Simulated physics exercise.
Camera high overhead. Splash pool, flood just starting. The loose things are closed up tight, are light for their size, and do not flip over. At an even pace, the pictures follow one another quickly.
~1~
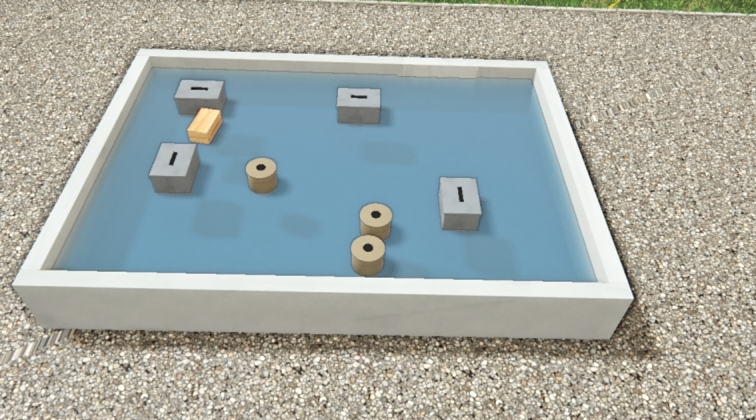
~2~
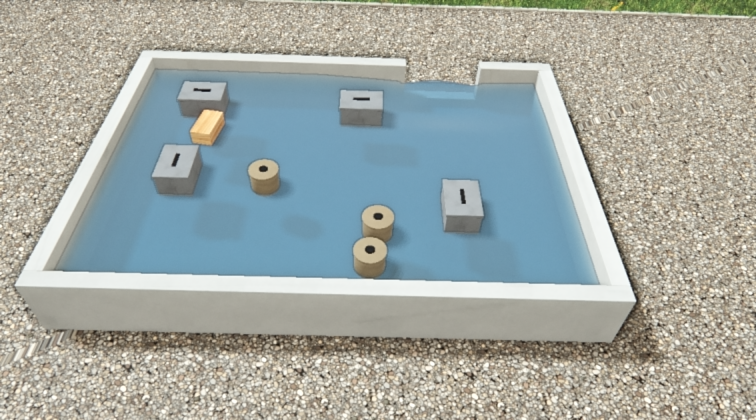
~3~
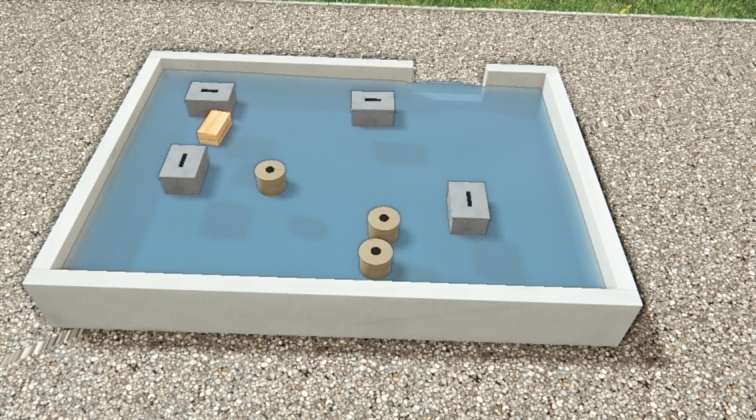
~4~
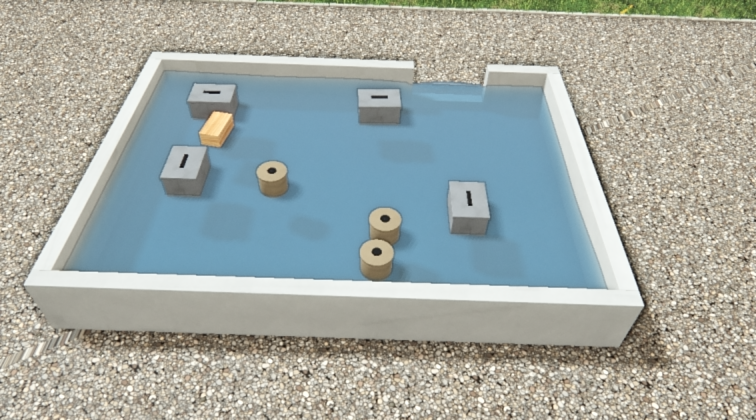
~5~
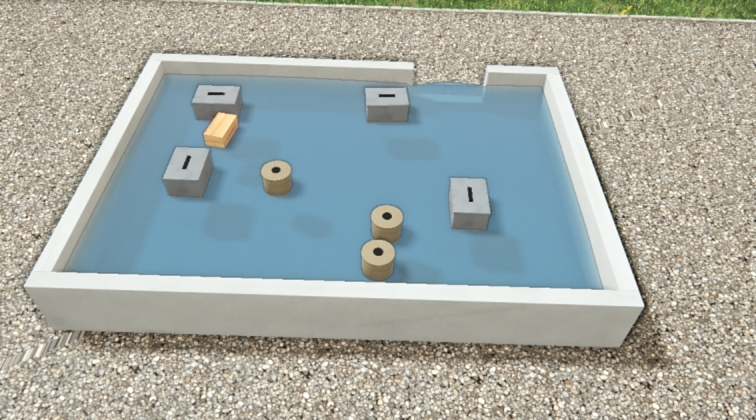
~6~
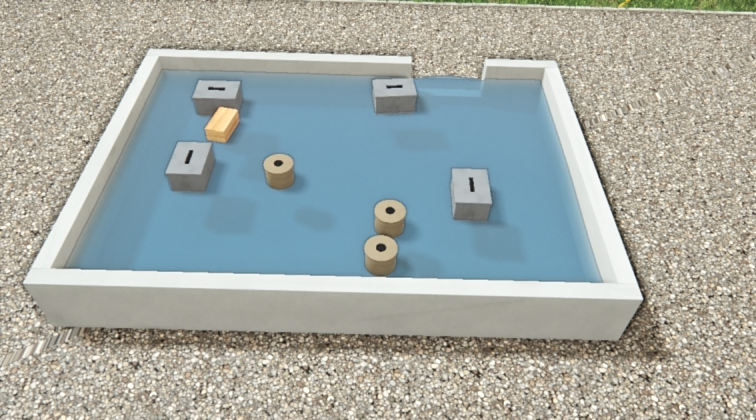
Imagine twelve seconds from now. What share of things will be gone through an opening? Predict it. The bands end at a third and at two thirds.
By the look of it, the outflow takes less than one third of the stuff.
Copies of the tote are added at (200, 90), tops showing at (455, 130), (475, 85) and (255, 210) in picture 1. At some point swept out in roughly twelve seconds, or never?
One after the other: Out, through, left behind.
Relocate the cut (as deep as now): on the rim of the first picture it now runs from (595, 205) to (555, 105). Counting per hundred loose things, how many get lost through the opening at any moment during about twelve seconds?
Result: Close to 40 %.
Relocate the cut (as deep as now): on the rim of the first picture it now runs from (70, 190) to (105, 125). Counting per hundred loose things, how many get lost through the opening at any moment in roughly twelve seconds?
My guess is close to 50 percent.
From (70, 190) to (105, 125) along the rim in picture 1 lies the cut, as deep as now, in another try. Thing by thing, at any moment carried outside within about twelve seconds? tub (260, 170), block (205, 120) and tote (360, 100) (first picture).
Per object, as asked: Flushed / flushed / not flushed.
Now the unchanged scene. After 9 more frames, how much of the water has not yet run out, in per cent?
Close to 82 percent of it stays.
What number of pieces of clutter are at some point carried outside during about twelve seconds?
I get 1.
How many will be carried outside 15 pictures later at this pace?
The count is 1.
A moment on, 0 of 8 are out; 8 afloat.
Next, 1 of 8 are out; 7 afloat.
Later, 1 of 8 are out; 7 afloat.
In the end, 1 of 8 are out; 7 afloat.
